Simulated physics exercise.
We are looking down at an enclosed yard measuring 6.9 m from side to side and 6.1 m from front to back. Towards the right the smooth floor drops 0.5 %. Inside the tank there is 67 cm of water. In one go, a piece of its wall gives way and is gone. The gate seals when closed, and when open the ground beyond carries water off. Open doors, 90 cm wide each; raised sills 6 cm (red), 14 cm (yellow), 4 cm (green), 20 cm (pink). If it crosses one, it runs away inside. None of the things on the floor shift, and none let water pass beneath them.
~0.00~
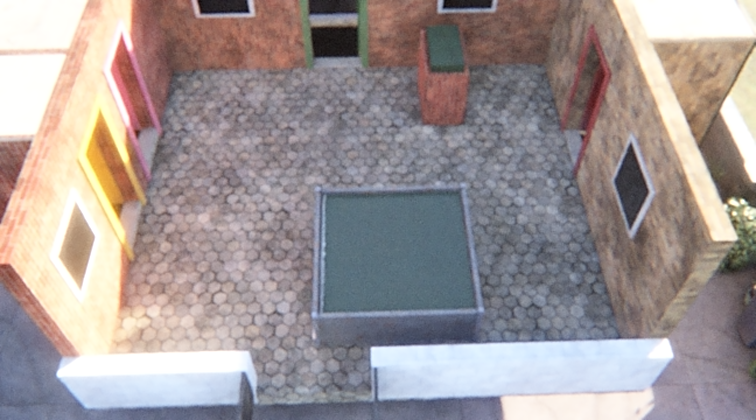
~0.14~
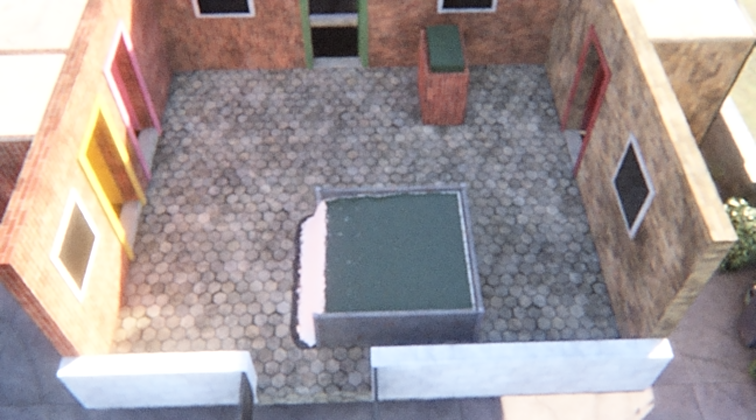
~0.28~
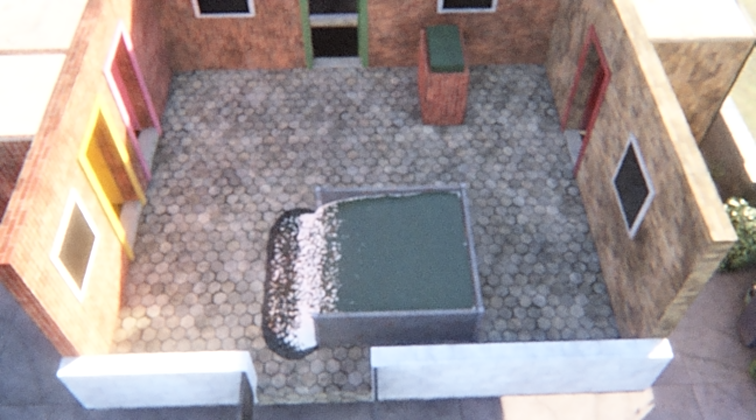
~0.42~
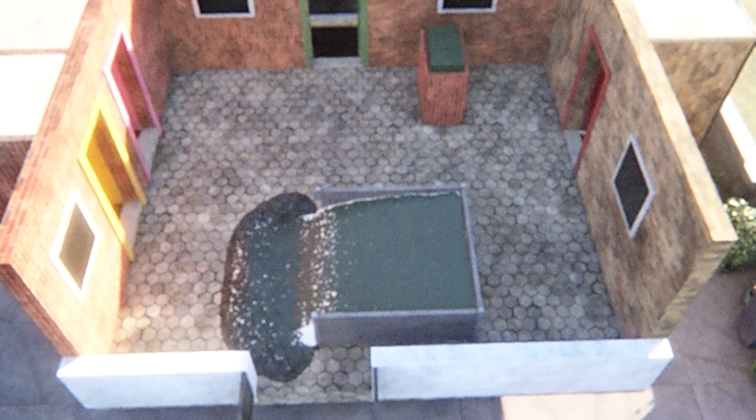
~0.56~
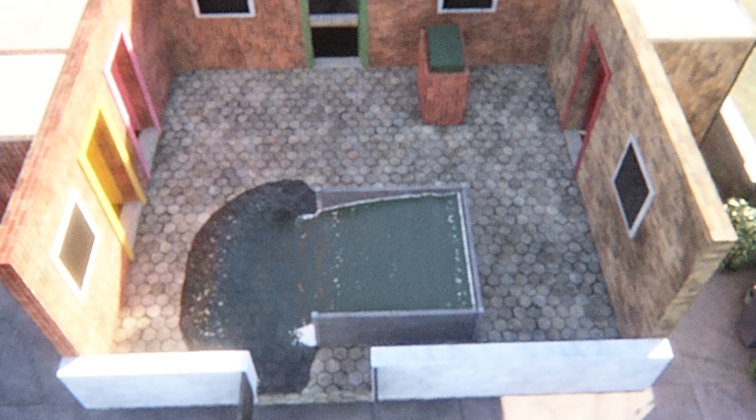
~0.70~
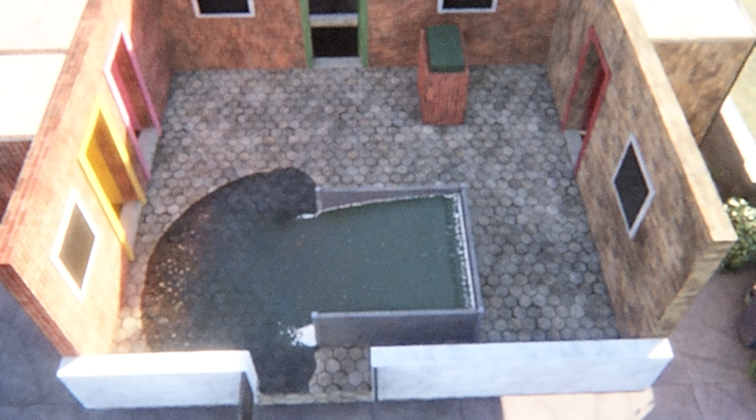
Dark green water pours from the left side of a square tank in a brick-walled, stone-paved yard, first as a pale, frothy strip, then spreading leftward across the paving in a widening, rounded dark sheet toward the yellow-framed door.
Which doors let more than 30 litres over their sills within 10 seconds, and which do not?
In 10 seconds, the red door stays within 30 litres; the yellow door lets more through; the green door lets more through; the pink door stays within 30 litres.
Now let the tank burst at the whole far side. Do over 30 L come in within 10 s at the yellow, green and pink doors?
Then yellow does not exceed it, green exceeds it, pink does not exceed it.
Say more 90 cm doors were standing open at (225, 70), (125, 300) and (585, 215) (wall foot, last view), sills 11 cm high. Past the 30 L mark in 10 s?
Check each in turn: The first succeeds, the second succeeds, the third fails.
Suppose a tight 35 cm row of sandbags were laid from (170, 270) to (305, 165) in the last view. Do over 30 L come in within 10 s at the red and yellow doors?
Note - red: Limit held; yellow: Limit held.
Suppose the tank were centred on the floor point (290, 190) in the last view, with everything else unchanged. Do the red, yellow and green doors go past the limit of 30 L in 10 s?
Compared with that limit, red falls short, yellow overshoots and green falls short.
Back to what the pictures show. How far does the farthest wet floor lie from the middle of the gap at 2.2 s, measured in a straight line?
5.0 m.
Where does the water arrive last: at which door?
That would be the red door.
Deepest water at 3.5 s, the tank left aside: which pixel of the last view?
Roughly (173, 76).
After 1.4 s water covers 30 % of the floor and is deepest (44 cm) near (104, 381); red door not reached, yellow door 29 cm at the sill, 20 L in, green door not reached, pink door not reached.
After 2.2 s water covers 30 % of the floor and is deepest (44 cm) near (104, 381); red door not reached, yellow door 31 cm at the sill, 87 L in, green door not reached, pink door 18 cm at the sill, 0 L in.
After 3.5 s water covers 40 % of the floor and is deepest (28 cm) near (173, 76); red door not reached, yellow door 21 cm at the sill, 162 L in, green door not reached, pink door 14 cm at the sill, 0 L in.
After 6.0 s water covers 65 % of the floor and is deepest (22 cm) near (409, 84); red door not reached, yellow door 7 cm at the sill, 174 L in, green door 10 cm at the sill, 20 L in, pink door 7 cm at the sill, 0 L in.
After 10.0 s water covers 90 % of the floor and is deepest (11 cm) near (410, 91); red door 3 cm at the sill, 0 L in, yellow door 6 cm at the sill, 174 L in, green door 8 cm at the sill, 66 L in, pink door 5 cm at the sill, 0 L in.
